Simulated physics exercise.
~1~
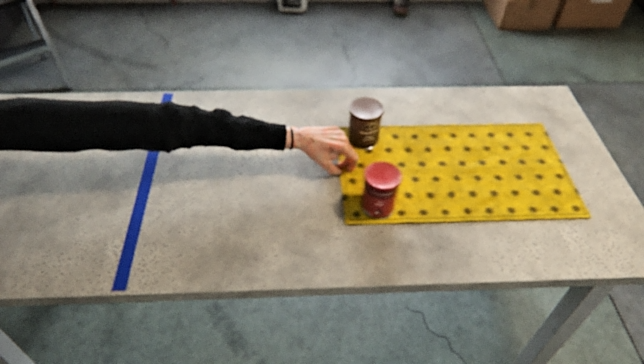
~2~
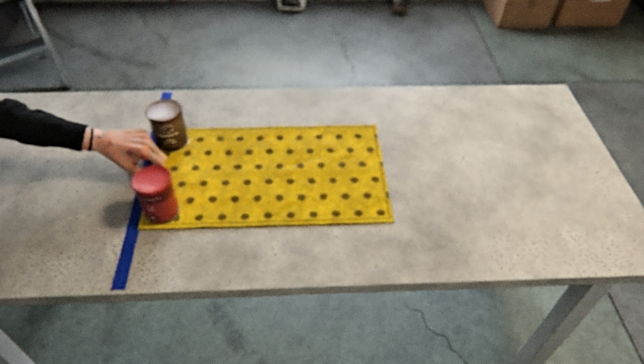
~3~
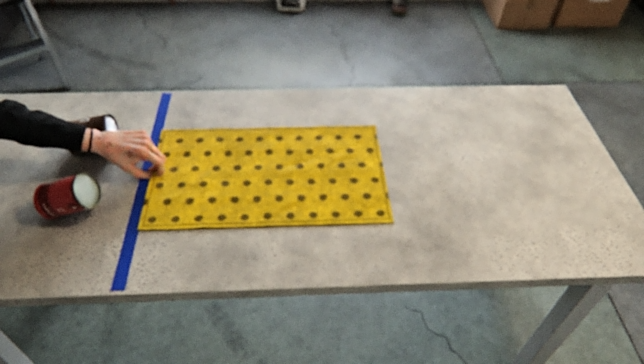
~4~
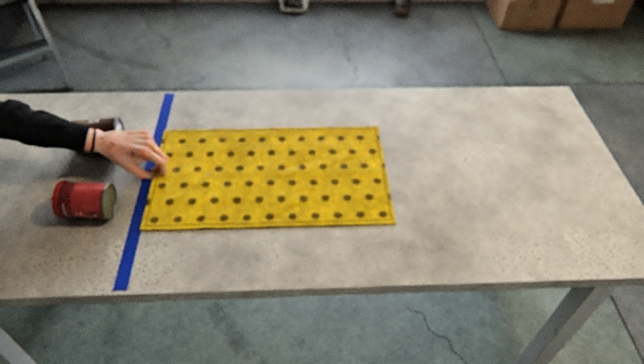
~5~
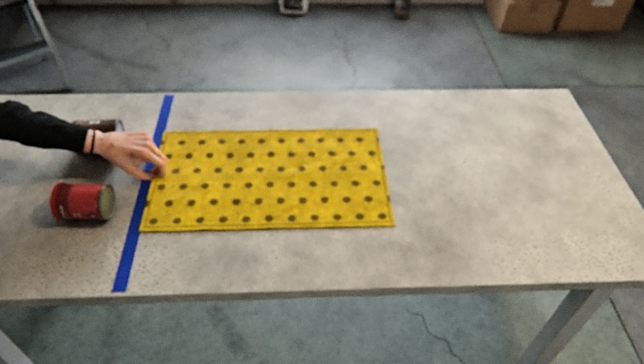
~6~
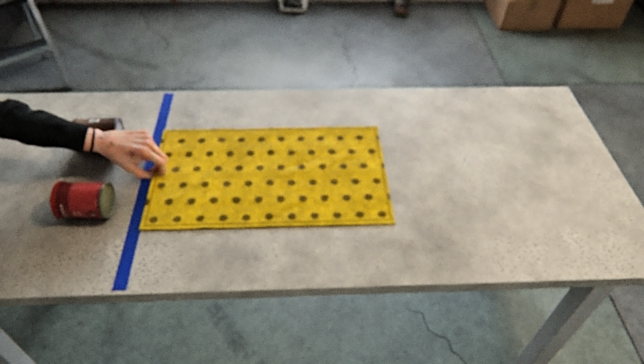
On a table, a hand pulls a yellow cloth left to blue tape, toppling two tins.
